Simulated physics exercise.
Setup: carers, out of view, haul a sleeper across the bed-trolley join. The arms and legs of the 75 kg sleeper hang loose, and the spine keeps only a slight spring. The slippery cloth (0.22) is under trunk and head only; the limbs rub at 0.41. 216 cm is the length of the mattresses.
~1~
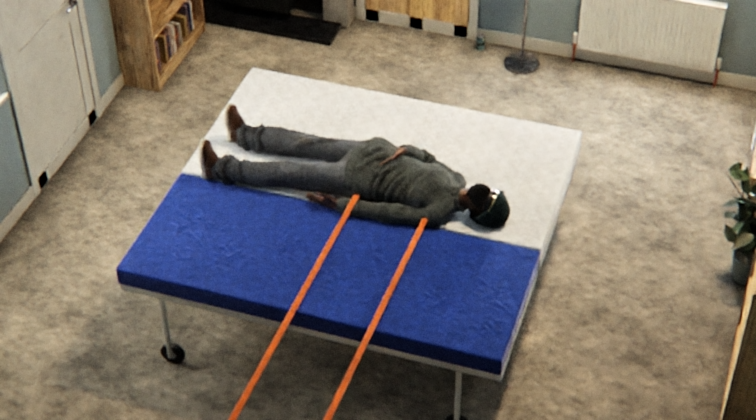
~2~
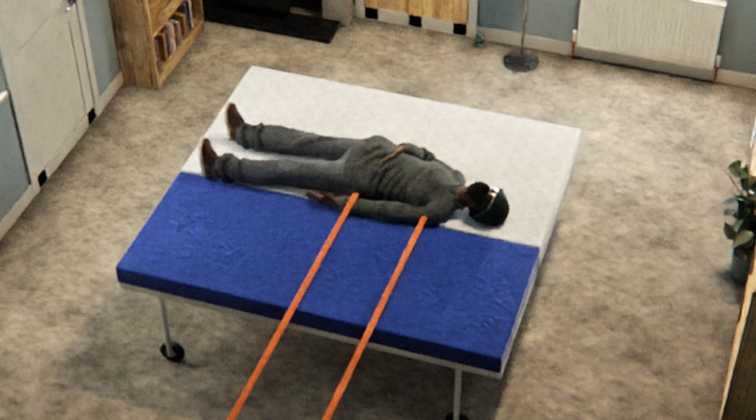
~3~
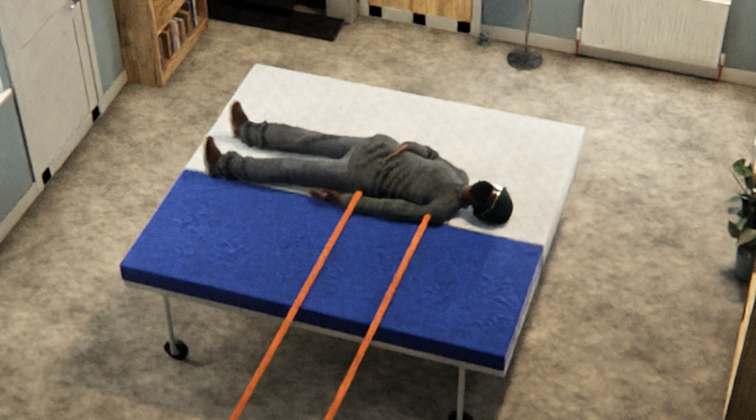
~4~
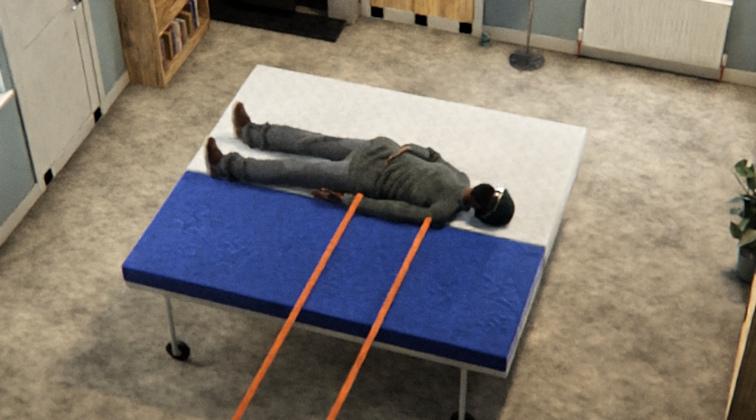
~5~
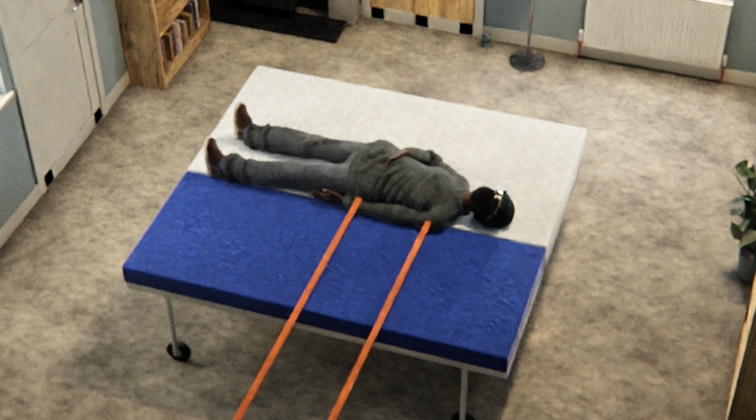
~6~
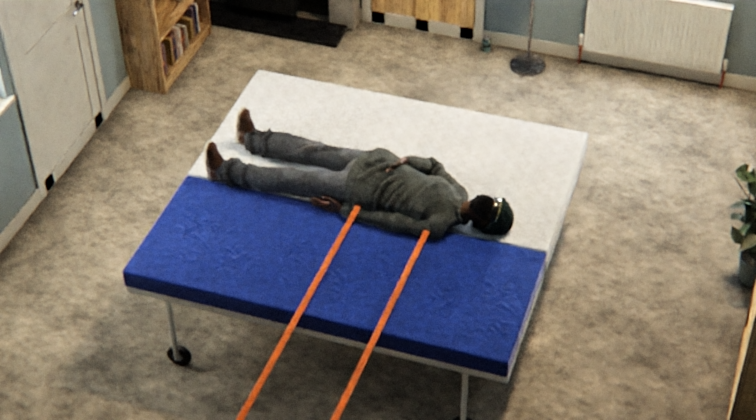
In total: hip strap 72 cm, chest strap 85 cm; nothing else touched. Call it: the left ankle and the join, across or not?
Across.
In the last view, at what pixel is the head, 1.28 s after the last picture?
(462, 305).
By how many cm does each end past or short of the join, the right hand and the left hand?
The right hand ends 44 cm past the join and the left hand ends 64 cm past it too.
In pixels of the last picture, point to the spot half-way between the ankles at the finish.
Estimated spot: About (269, 180).
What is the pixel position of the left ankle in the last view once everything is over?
Somewhere close to (248, 191).
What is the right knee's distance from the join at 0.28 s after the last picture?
Around 24 cm shy of the mark.
Then, 0.28 s after the last picture the left ankle is 1 cm short of the join, near (225, 172) in the last picture's view; the right ankle 35 cm short of the join.
Then, 0.78 s after the last picture the left ankle is 1 cm past the join, near (232, 178) in the last picture's view.
Then, 1.28 s after the last picture the left ankle is 6 cm past the join, near (243, 186) in the last picture's view; the right ankle 22 cm short of the join.
When all is still, head crosses the join; left hand crosses the join; right hand crosses the join; left ankle crosses the join; right ankle stops short of the join; right knee crosses the join.
